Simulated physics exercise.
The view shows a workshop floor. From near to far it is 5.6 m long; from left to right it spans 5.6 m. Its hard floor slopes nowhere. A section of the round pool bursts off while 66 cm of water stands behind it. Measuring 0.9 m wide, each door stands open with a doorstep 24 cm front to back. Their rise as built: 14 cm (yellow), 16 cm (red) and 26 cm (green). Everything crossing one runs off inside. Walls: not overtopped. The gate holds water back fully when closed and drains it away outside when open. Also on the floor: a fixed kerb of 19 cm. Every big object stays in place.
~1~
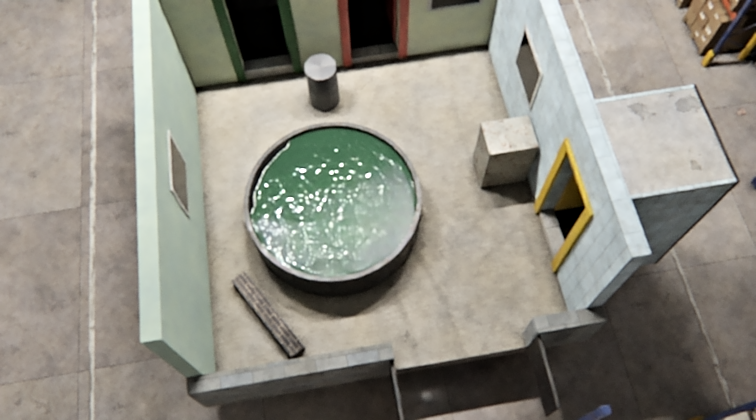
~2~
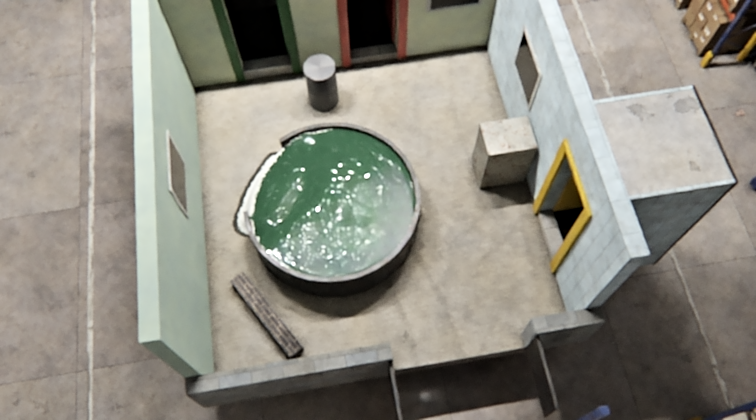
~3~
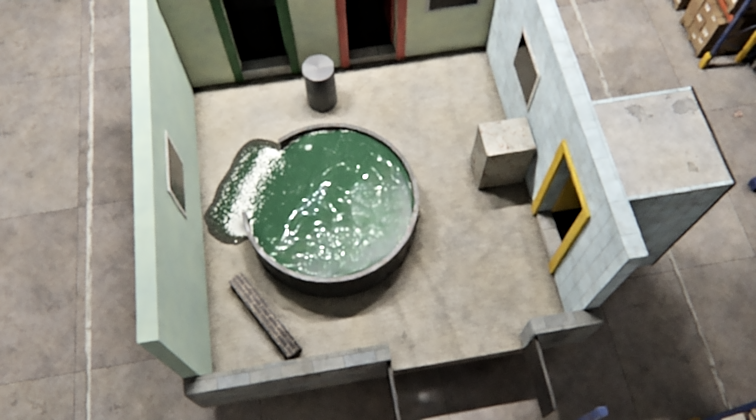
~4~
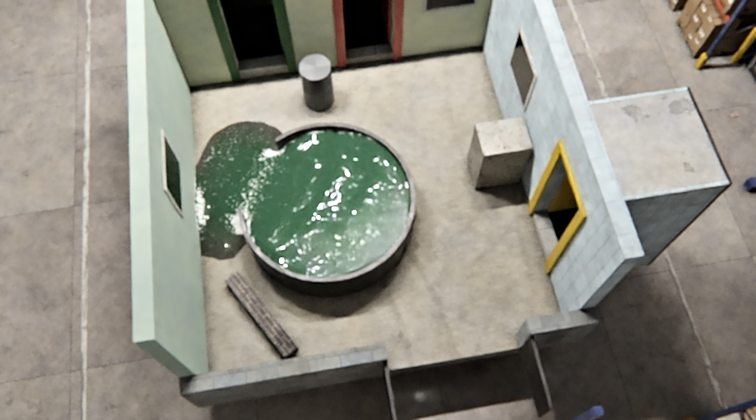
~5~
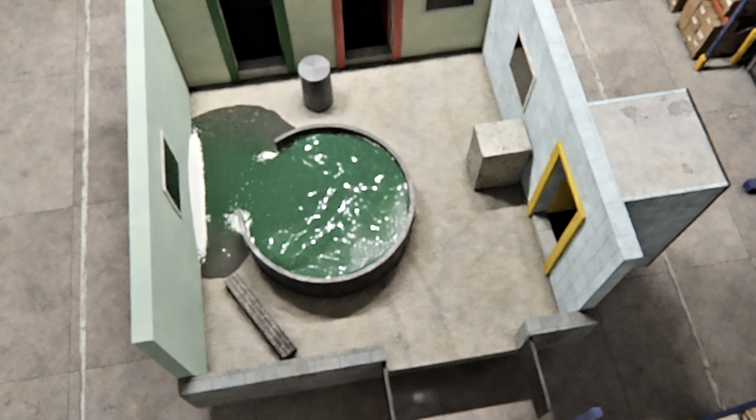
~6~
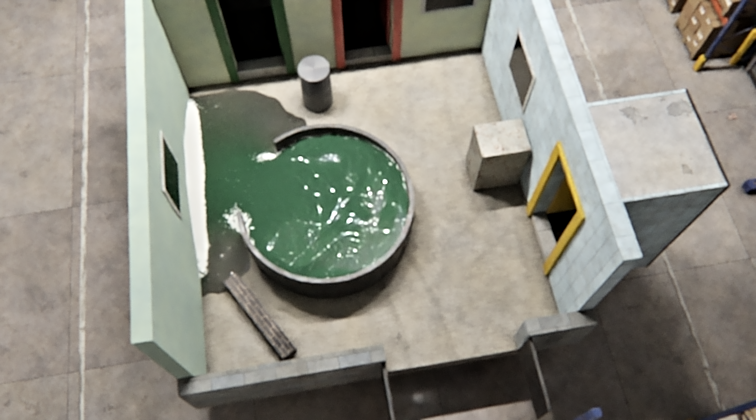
Green water bursts from the left side of the round pool and spreads along the pale green wall.
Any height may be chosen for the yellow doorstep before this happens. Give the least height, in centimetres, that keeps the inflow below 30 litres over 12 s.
About 5.5 cm.
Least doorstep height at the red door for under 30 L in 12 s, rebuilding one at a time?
Red door, minimum about 12.0 cm.
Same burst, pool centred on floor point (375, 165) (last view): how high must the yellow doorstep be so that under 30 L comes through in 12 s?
New minimum height: Approx. 10.5 cm.
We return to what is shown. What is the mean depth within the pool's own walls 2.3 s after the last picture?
Mean depth: Approx. 31 cm.
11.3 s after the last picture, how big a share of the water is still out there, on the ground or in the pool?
What remains is some 88 per cent of the water.
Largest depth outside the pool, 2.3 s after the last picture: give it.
Around 44 centimetres.
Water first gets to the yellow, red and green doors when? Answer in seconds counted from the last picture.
Times: Yellow = 3.8 s, red = 1.4 s, green = 0.2 s.
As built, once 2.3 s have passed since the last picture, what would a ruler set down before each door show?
Yellow 0, red 15, green 31 cm.
Then, 0.7 s after the last picture water covers 20 % of the floor, deepest (60 cm) near (190, 96); it has not reached the yellow door.
Then, 2.3 s after the last picture water covers 55 % of the floor, deepest (44 cm) near (298, 97); it has not reached the yellow door.
Then, 11.3 s after the last picture water covers 95 % of the floor, deepest (18 cm) near (189, 88); 6 cm at the yellow door, 0 litres in over its 14 cm doorstep.
At the yellow door as built, the water peaked near 10 cm, 6.5 s after the last picture.
With a doorstep of 5 cm, 39 litres would have come in within the 12 s; with 6.5 cm, 17 litres. So under 30 litres takes about 5.5 cm.
